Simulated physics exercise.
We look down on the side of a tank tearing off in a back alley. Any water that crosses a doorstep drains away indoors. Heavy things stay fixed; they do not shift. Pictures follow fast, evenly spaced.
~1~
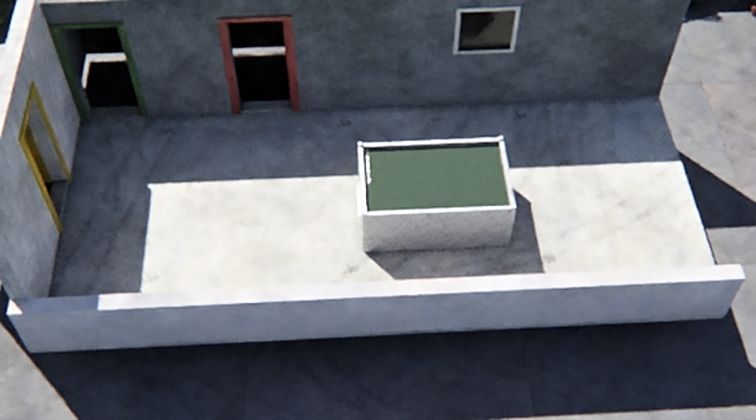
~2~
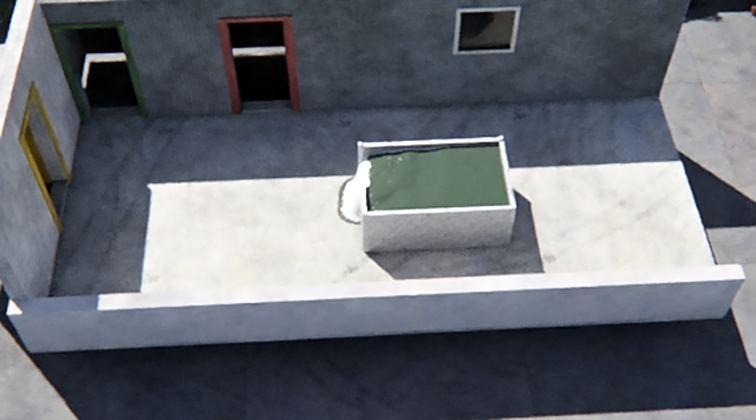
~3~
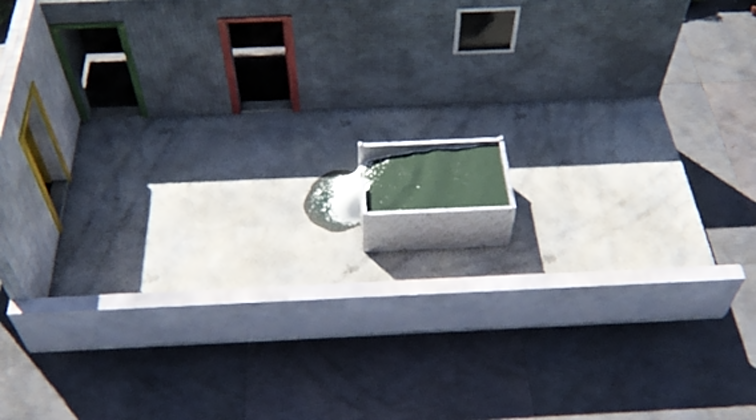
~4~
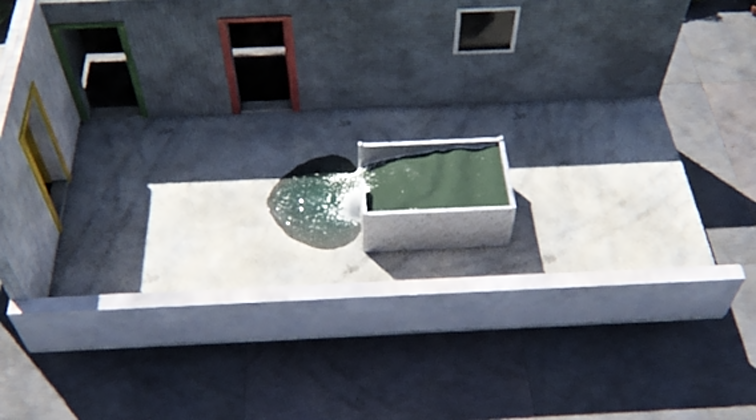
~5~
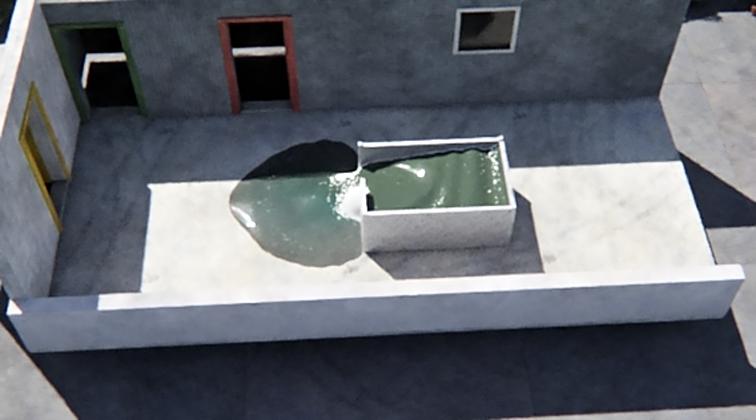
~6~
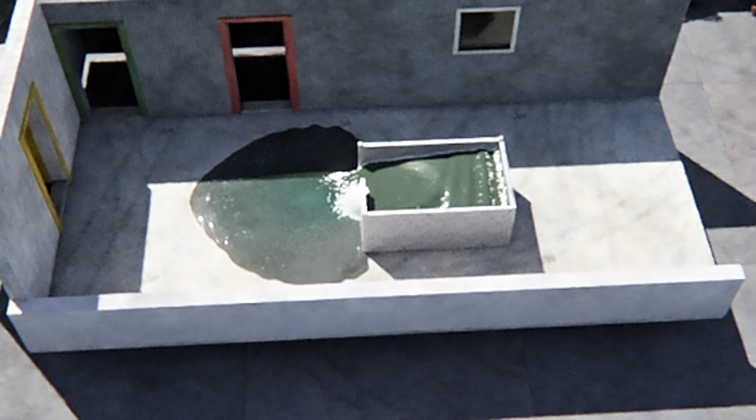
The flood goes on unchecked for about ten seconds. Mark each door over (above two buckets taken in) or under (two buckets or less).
Yellow door: Over. Red door: Over. Green door: Over.
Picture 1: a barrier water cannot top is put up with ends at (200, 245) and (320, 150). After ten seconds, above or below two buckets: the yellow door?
The yellow door falls short of the threshold.
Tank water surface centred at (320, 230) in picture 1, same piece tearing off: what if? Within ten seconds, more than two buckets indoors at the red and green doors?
Here's my take: Red door never reaches the threshold, green door crosses the threshold.
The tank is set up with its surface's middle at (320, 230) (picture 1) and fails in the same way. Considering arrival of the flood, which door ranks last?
That is the one in red.
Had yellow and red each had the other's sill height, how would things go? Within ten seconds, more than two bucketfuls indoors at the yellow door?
Briefly put, the yellow door rises above.
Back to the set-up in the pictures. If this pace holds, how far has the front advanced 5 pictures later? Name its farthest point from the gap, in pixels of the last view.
Near (72, 173).
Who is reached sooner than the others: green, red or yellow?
It would be the red one.
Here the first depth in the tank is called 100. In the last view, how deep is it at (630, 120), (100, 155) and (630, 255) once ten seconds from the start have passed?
Going in order, roughly 0, 8 and 0 %.
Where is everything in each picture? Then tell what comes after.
In the first picture, still water in the tank at (435, 179).
In the second picture, water pours out at (364, 186) and has run to (351, 219).
In the third picture, the front is at (309, 206), out from the gap at (364, 188).
In the fourth picture, the front is at (274, 196), out from the gap at (364, 189).
In the fifth picture, water pours out at (364, 189) and has run to (237, 192).
In the sixth picture, water pours out at (364, 189) and has run to (200, 190).
A moment on, water covers 40 % of the floor; the yellow door wet at the sill, nothing in, the red door under two buckets in, the green door not reached.
Next, water covers 45 % of the floor; the yellow door under two buckets in, the red door over two buckets in, the green door under two buckets in.
Then, water covers 45 % of the floor; the yellow door over two buckets in, the red door over two buckets in, the green door over two buckets in.
Later, water covers 45 % of the floor; the yellow door far over two buckets in, the red door far over two buckets in, the green door far over two buckets in.
In the end, water covers 65 % of the floor; the yellow door far over two buckets in, the red door far over two buckets in, the green door far over two buckets in.
